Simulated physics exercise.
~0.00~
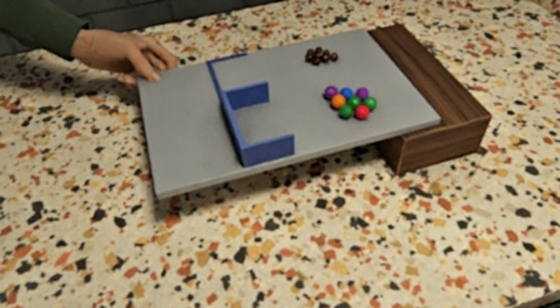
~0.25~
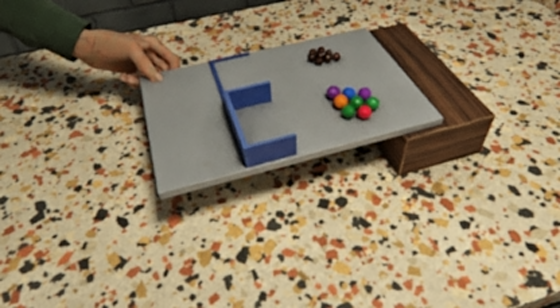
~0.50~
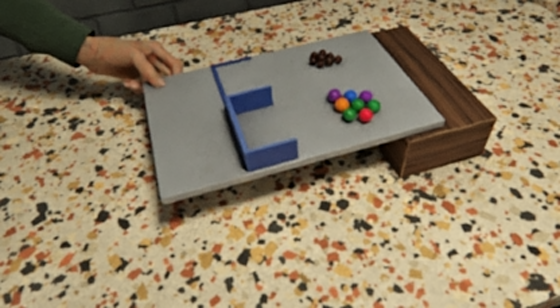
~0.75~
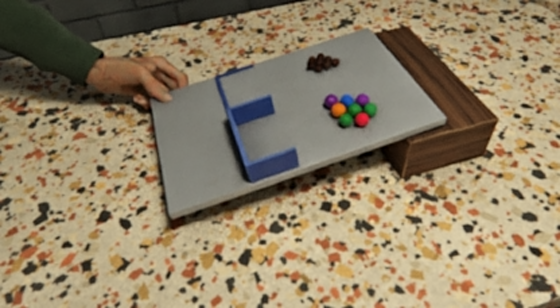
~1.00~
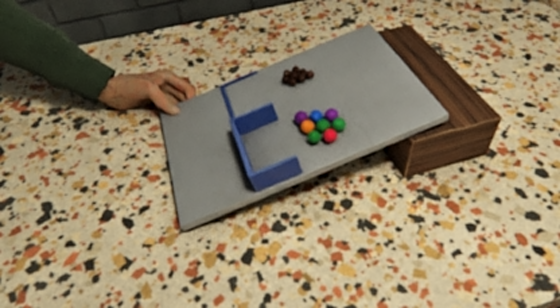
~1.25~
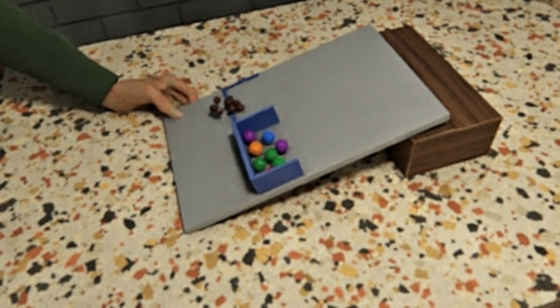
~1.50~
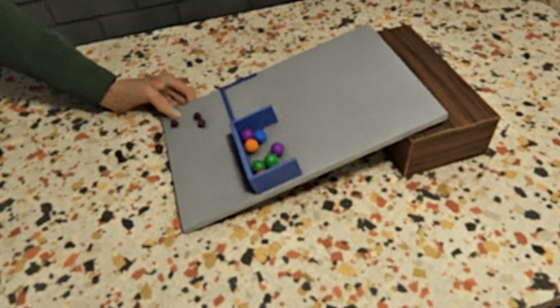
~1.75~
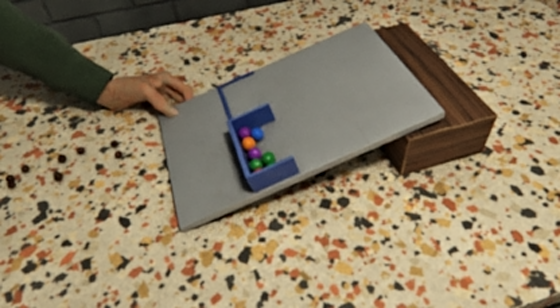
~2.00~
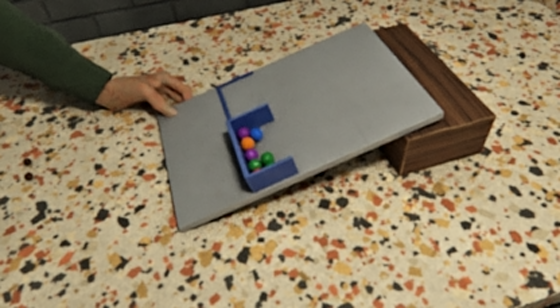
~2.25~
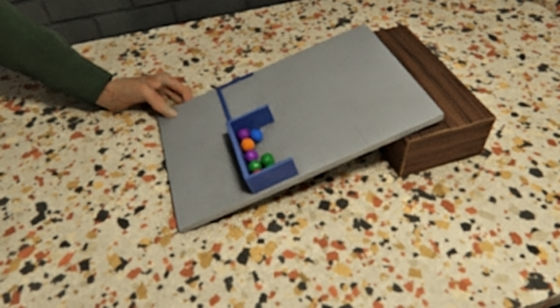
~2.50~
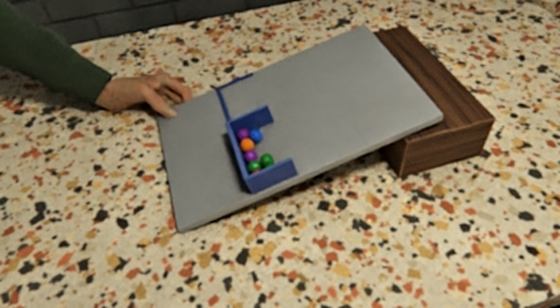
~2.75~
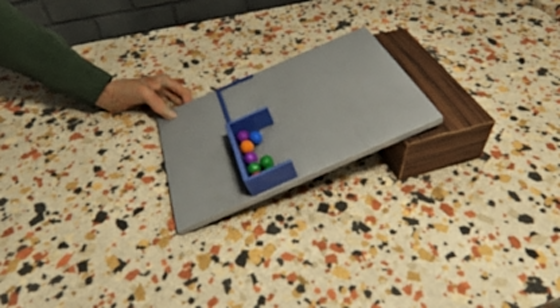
In the video, a hand lowers the left end of a gray board propped on a wooden block, and two groups of small balls roll down it. The colorful balls gather behind a blue barrier, while the dark brown ones pass the bar and leave the board.
